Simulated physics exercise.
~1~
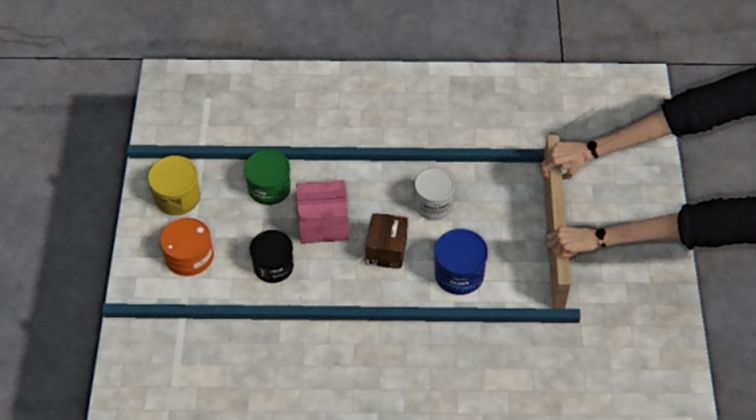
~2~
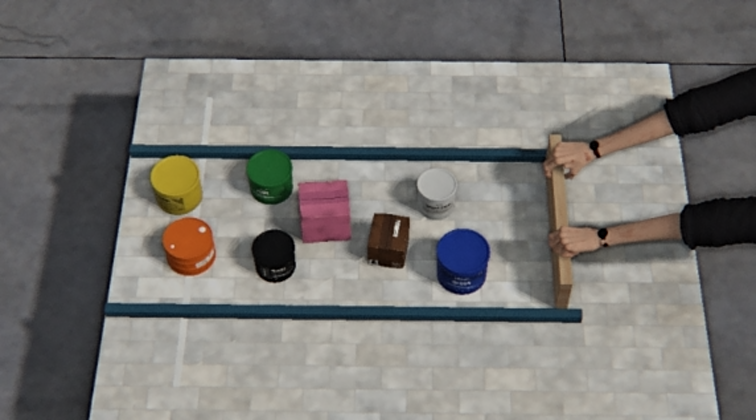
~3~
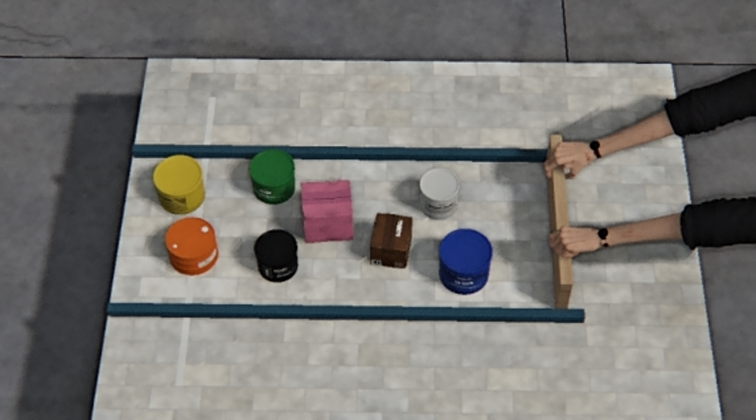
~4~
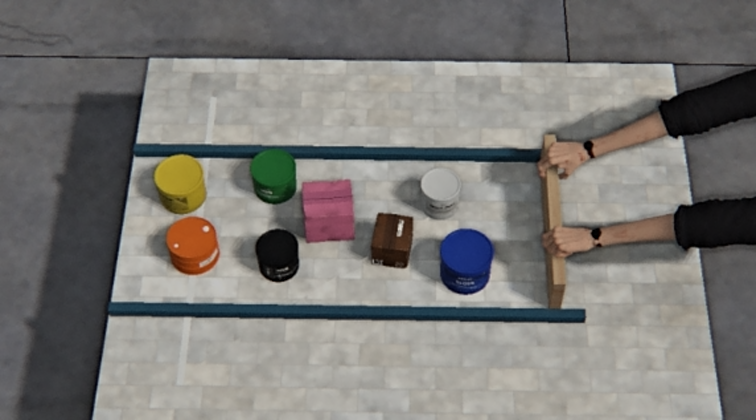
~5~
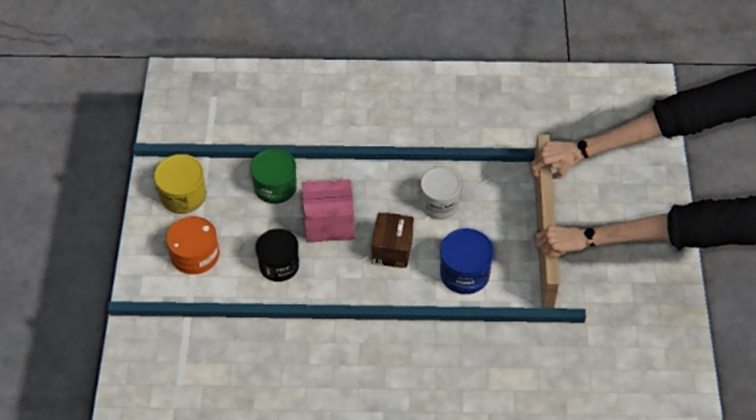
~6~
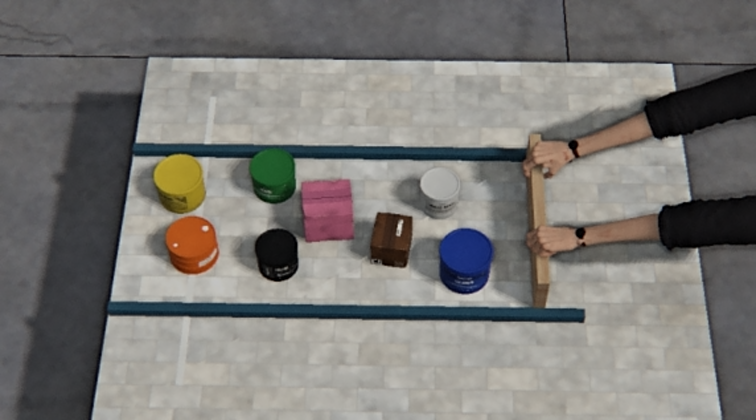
A wooden plank held by two hands stayed nearly still at first, then slid slightly left between two dark rails, while the colourful pails and boxes ahead of it stayed where they were.
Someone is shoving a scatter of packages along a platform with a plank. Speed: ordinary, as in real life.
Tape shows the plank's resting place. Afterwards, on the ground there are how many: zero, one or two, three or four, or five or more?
So the tally of ones that come down is one, perhaps two, really.
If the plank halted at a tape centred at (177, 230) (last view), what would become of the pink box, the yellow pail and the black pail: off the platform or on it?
The pink box leaves the top, the yellow pail leaves the top and the black pail leaves the top.
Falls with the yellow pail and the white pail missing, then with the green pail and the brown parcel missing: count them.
First 1, then 1.
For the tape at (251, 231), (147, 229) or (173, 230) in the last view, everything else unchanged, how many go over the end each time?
It would be 0, 4 and 4.
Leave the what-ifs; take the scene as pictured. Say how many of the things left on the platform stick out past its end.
The overhang total is 3.
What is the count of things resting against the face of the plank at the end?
4 touch it.
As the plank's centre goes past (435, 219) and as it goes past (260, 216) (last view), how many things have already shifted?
The number moved is 3 and then 8.
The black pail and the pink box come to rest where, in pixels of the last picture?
Black pail: (128, 253); pink box: (136, 208).
Soon after, none off yet; yellow pail at rest near (181, 185); orange canister at rest near (193, 245); green pail at rest near (274, 177).
After that, none off yet; yellow pail at rest near (181, 185); orange canister at rest near (193, 245); green pail displaced a little near (265, 170).
In the end, the number that fall off is one or two; gone, orange canister.
